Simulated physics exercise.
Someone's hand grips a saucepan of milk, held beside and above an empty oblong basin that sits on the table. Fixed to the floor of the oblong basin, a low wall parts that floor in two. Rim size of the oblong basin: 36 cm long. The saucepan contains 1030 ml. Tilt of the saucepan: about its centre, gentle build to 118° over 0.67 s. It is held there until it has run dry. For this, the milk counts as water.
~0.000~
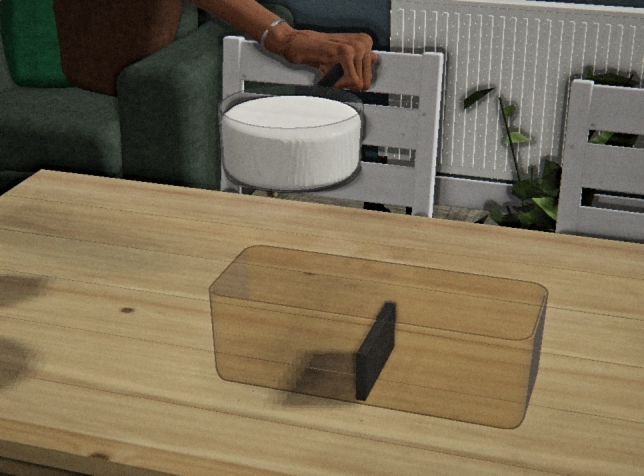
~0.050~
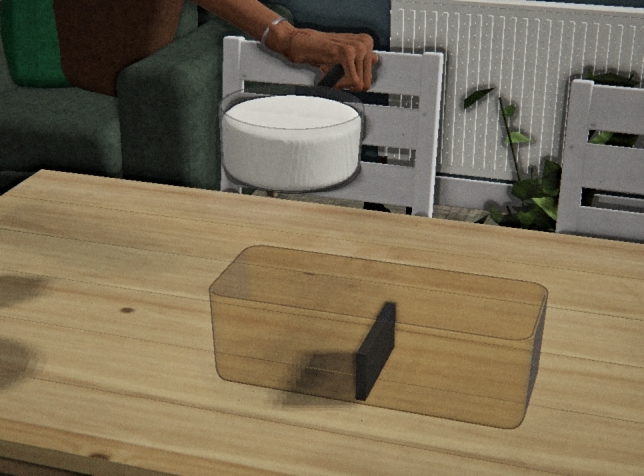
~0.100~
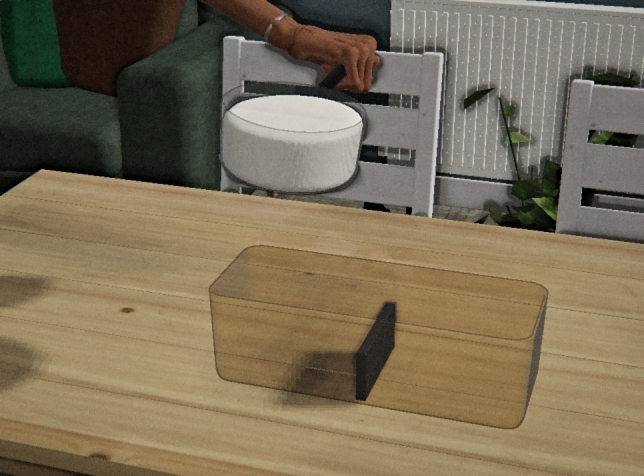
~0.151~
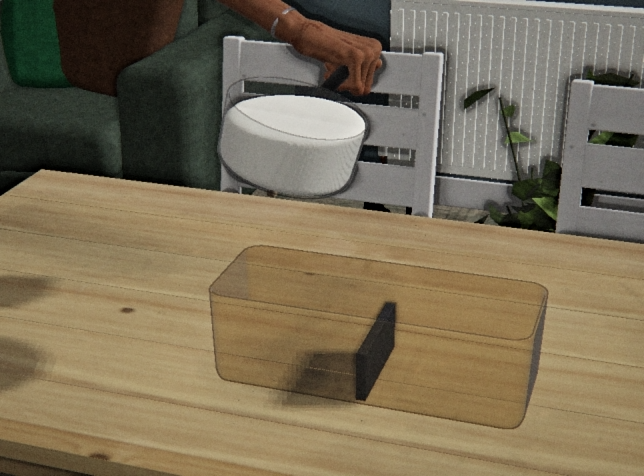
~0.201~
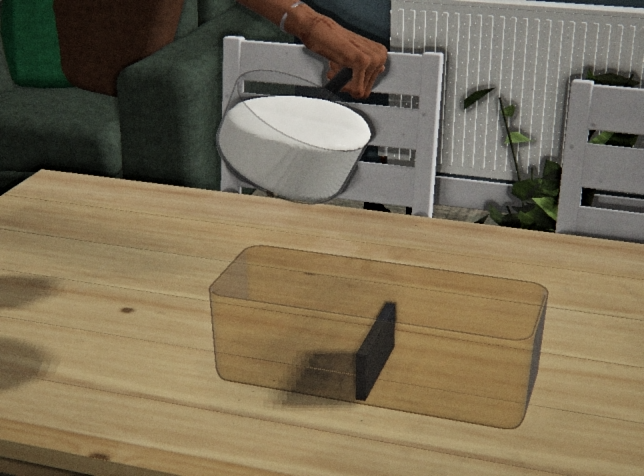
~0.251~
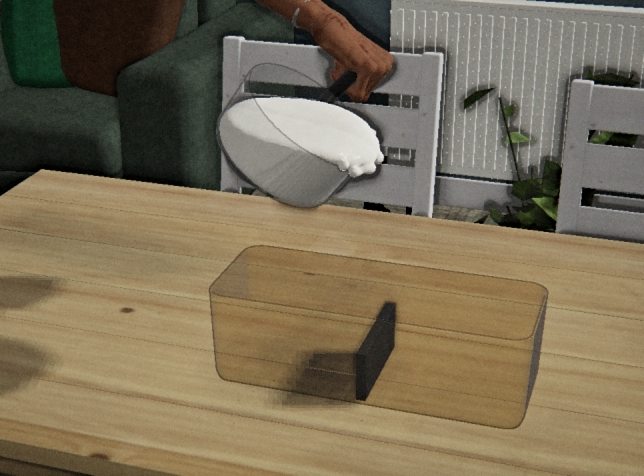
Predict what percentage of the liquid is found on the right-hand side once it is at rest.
About 66 % is on the right.
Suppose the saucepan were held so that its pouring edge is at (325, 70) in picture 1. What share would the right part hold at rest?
Then I'd expect something near 50 per cent.
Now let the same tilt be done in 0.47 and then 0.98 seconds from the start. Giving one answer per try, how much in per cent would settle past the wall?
50 in a hundred, followed by 75 in a hundred.
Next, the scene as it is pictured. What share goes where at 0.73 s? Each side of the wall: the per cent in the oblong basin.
Lab note: Left near 22 %, right near 60.
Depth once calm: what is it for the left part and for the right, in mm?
Roughly 14 mm on the left side and 30 mm on the right side.
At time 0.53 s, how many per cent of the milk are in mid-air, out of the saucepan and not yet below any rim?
About 48 per cent.
After 0.53 s the tilt is 105° and 14 per cent is still to pour, 0 is left of the wall and 38 right of it.
After 0.73 s the tilt is 118° and 1 per cent is still to pour, 22 is left of the wall and 61 right of it.
After 0.94 s the tilt is 118° and 0 per cent is still to pour, 28 is left of the wall and 67 right of it.
After 1.17 s the tilt is 118° and 0 per cent is still to pour, 29 is left of the wall and 66 right of it.
In the end 29 per cent lies left of the wall, 66 right of it and 5 outside.
